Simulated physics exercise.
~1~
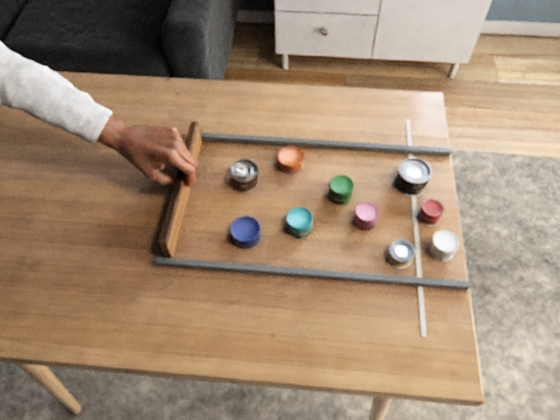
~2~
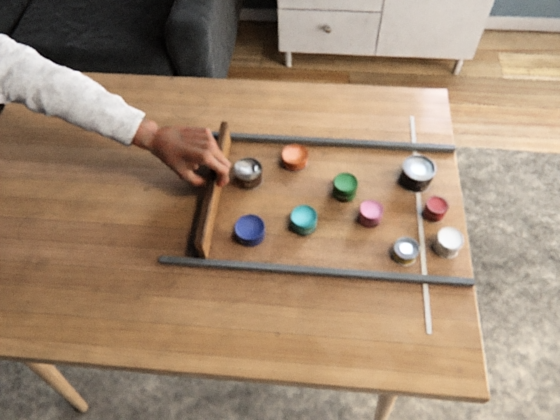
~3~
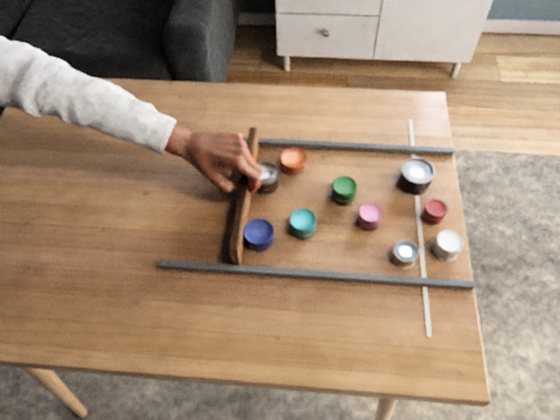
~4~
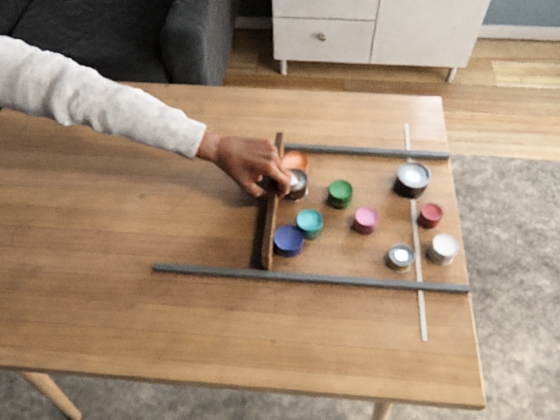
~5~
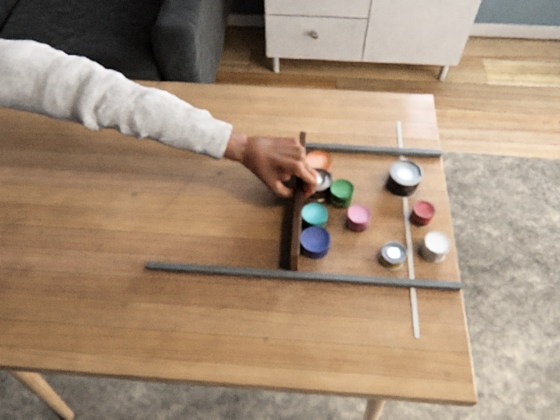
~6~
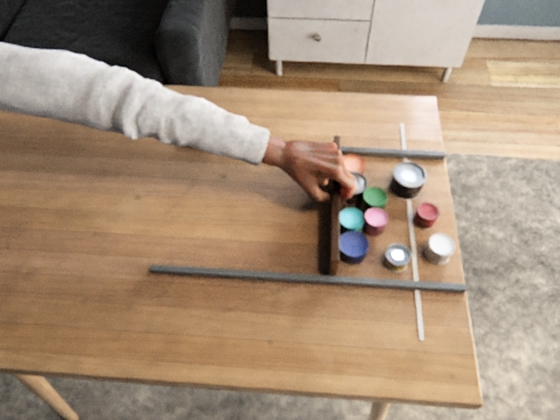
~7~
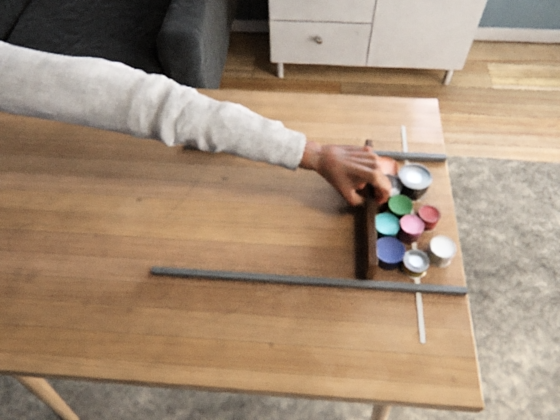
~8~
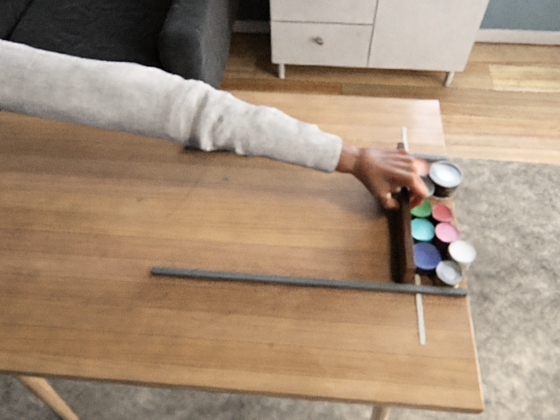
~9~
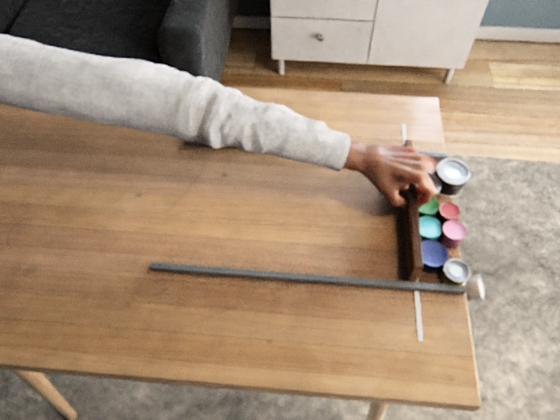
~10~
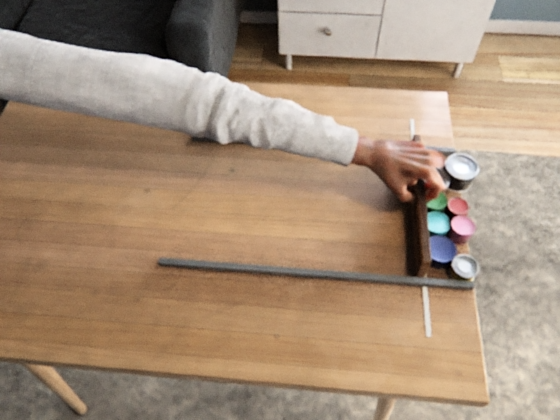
A hand slides a board rightward, bunching colourful tubs at the table's edge as a white tin falls.
